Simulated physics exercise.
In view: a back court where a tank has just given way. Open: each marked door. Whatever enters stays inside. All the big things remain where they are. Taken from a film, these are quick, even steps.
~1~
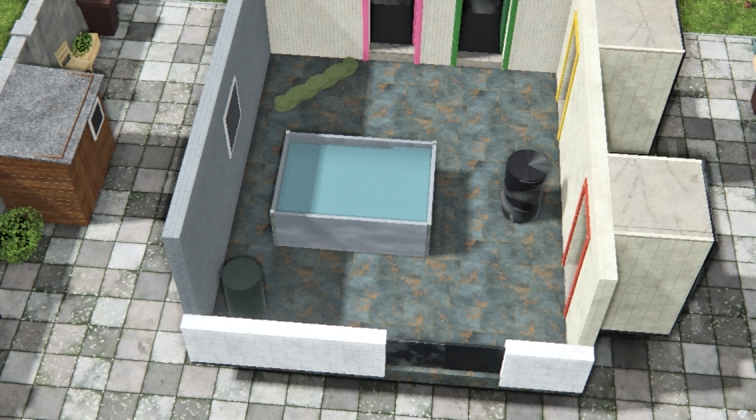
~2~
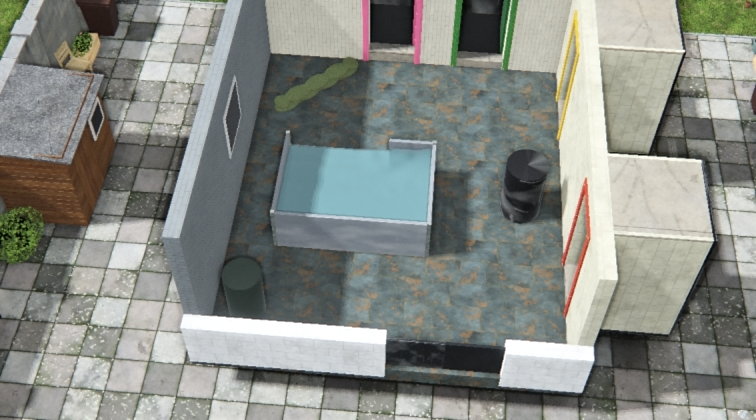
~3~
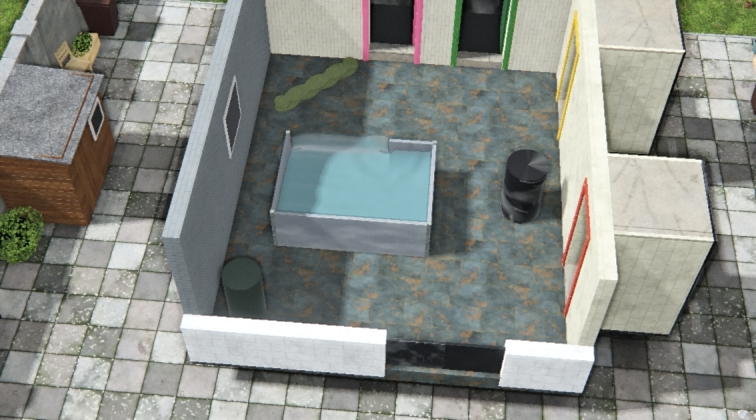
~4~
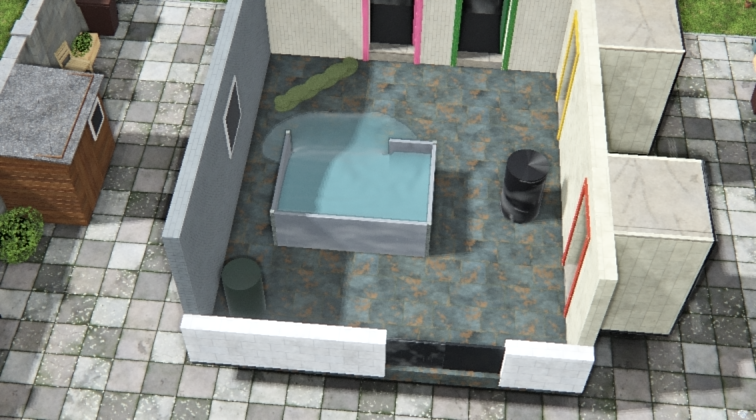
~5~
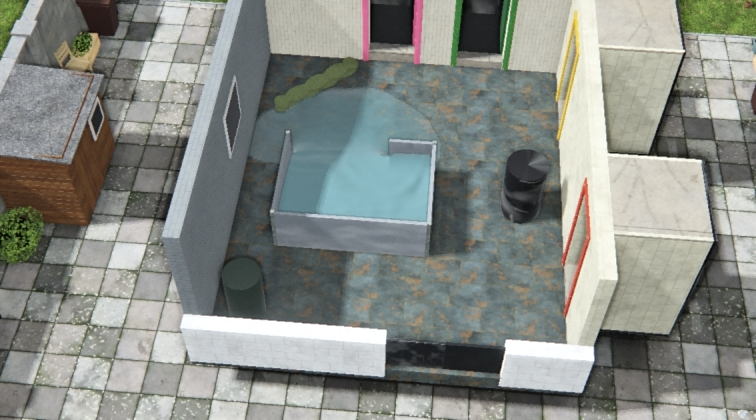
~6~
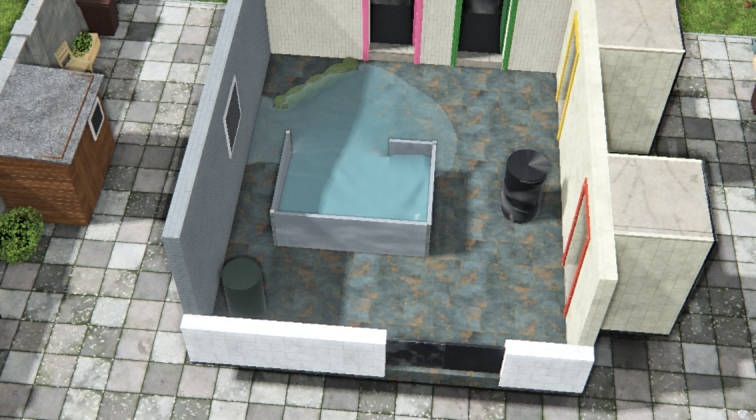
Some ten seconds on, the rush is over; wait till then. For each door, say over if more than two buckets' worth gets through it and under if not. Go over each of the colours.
In order: The red door will most likely not exceed two buckets, the yellow door will most likely exceed two buckets, the green door will most likely not exceed two buckets, the pink door will most likely exceed two buckets.
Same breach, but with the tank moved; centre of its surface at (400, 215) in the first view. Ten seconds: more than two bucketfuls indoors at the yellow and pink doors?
Both doors in order - yellow door tops it, pink door tops it.
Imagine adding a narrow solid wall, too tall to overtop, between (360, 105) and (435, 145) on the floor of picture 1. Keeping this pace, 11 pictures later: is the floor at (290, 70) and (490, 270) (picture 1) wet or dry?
Soaked, not wet.
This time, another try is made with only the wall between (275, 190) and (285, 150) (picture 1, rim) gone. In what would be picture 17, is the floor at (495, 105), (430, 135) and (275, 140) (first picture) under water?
In turn: Untouched, then untouched, then inundated.
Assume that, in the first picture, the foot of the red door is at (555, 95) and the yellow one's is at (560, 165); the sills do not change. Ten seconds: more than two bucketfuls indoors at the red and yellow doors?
Door by door: Red is swamped, yellow is swamped.
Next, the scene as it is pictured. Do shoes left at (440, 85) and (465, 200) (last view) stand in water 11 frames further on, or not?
Soaked, not wet.
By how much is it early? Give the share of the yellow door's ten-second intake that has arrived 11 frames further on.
I make it 0 per cent.
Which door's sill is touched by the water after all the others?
I'd go with the red door.
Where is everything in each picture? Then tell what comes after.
The first picture shows still water in the water tank at (356, 180).
In the second picture, water pours out on the water tank's far side and has run to a hidden place.
In the third picture, water pours out on the water tank's far side and has run to a hidden place.
In the fourth picture, the front is at (394, 121), out from the gap on the water tank's far side.
In the fifth picture, the front is at (372, 90), out from the gap on the water tank's far side.
In the sixth picture, the front is at (378, 68), out from the gap on the water tank's far side.
A moment on, water covers 35 % of the floor; the red door not reached, the yellow door not reached, the green door wet at the sill, nothing in, the pink door over two buckets in.
Next, water covers 35 % of the floor; the red door not reached, the yellow door not reached, the green door wet at the sill, nothing in, the pink door far over two buckets in.
Then, water covers 55 % of the floor; the red door not reached, the yellow door over two buckets in, the green door wet at the sill, nothing in, the pink door far over two buckets in.
Later, water covers 85 % of the floor; the red door wet at the sill, nothing in, the yellow door far over two buckets in, the green door wet at the sill, nothing in, the pink door far over two buckets in.
In the end, water covers 95 % of the floor; the red door wet at the sill, nothing in, the yellow door far over two buckets in, the green door wet at the sill, nothing in, the pink door far over two buckets in.
